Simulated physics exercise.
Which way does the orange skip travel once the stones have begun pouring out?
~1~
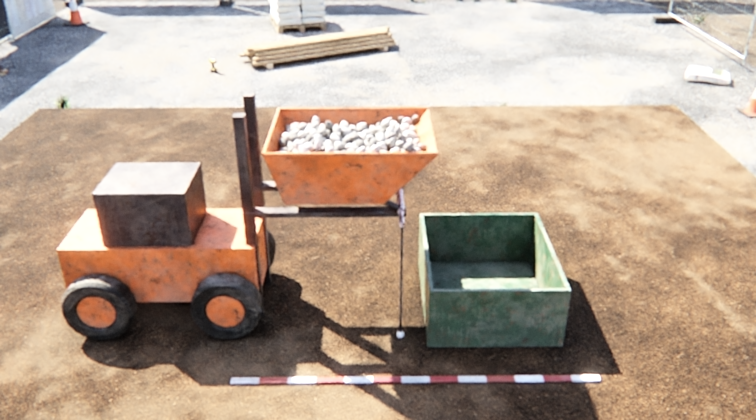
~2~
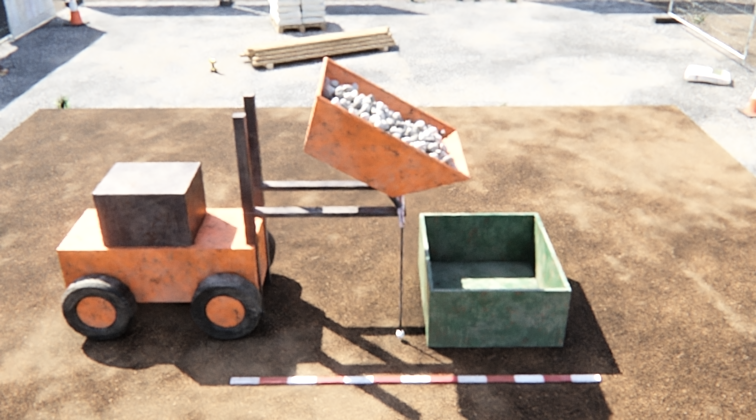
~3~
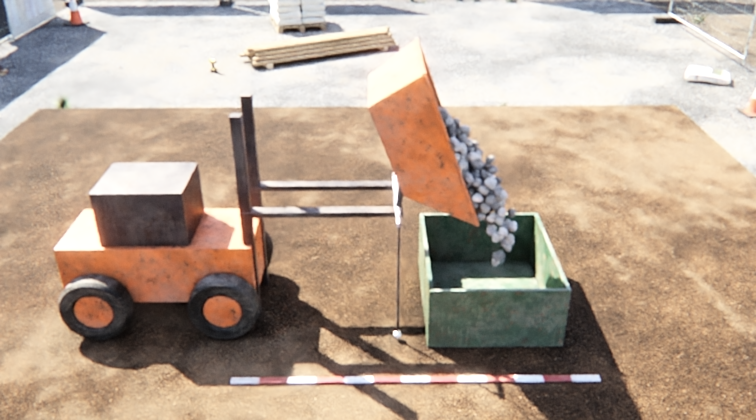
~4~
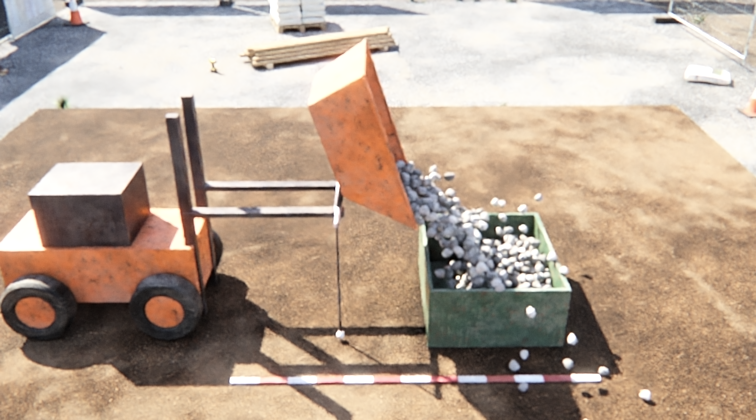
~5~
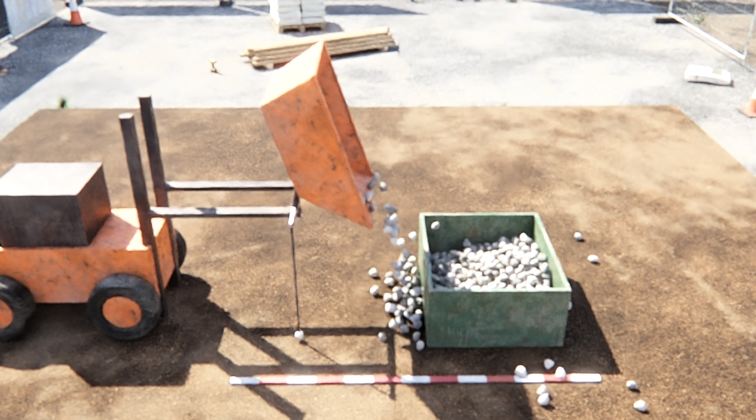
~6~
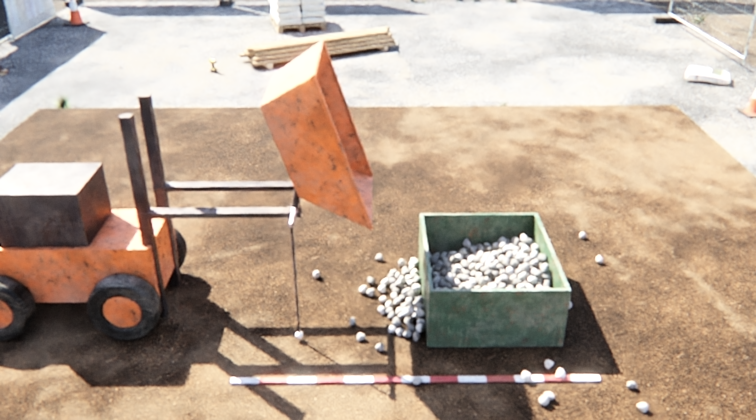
It moves to the left, carried along as the forklift backs away from the green bin.
On a dirt yard, an orange forklift tipping grey stones into a green bin while backing left, some spilling on the ground.
